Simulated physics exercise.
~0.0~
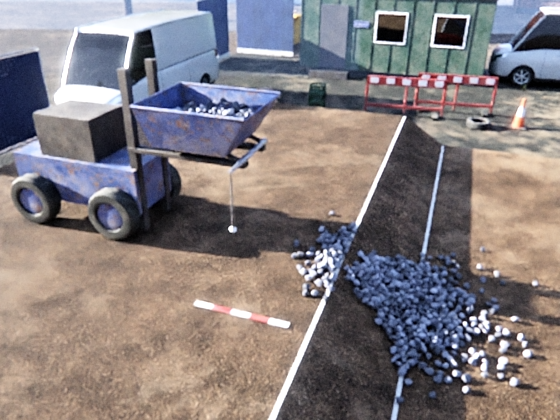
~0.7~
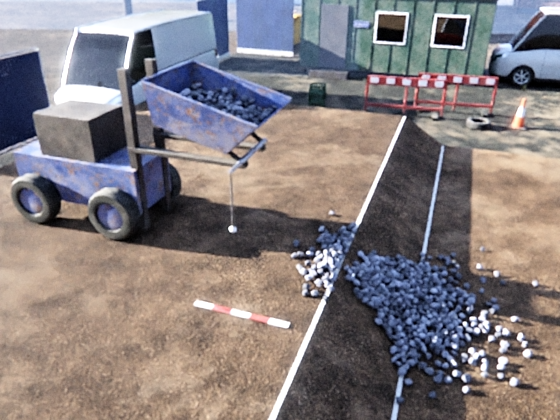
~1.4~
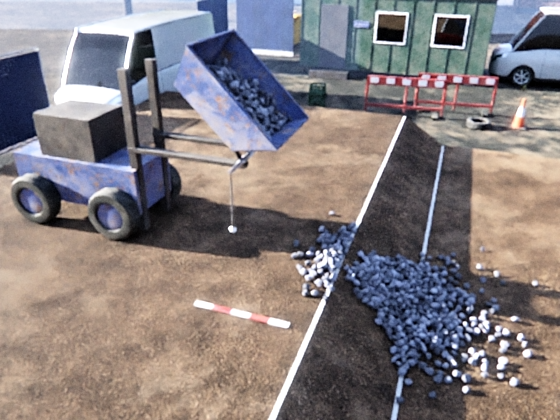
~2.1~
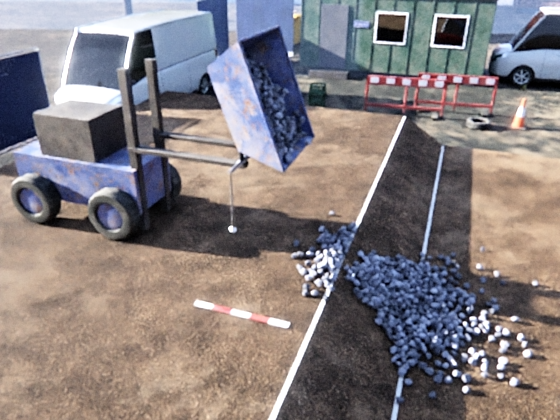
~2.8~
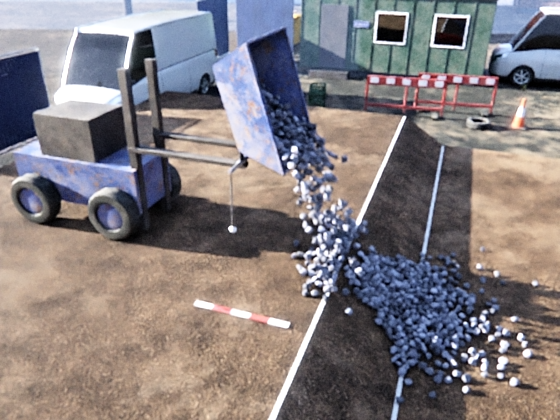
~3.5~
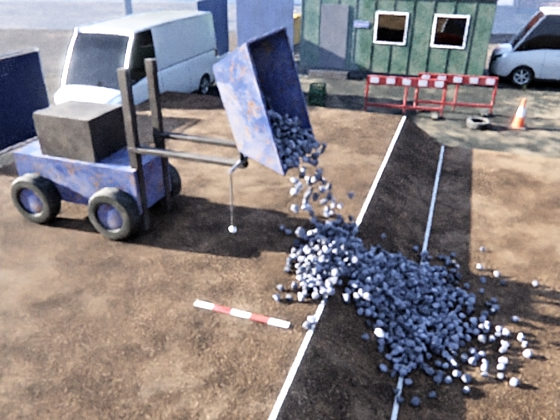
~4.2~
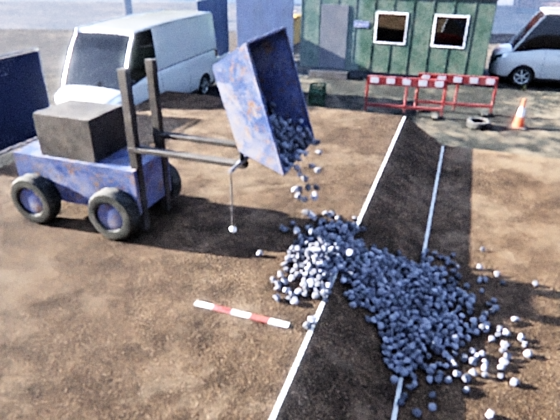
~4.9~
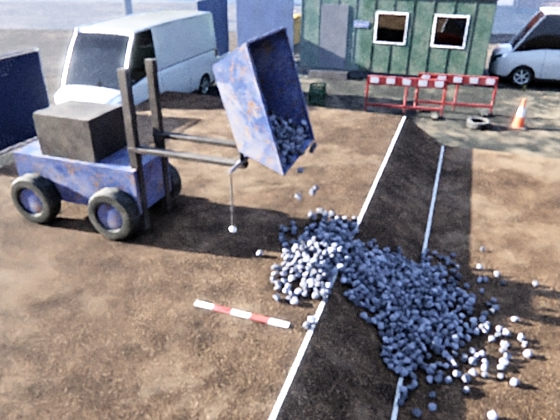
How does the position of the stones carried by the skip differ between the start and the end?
At the start they lie inside the level, raised skip. By the end they have shifted right and down, with many spilled onto the heap around the top of the slope and some still at the lower edge of the tilted skip.
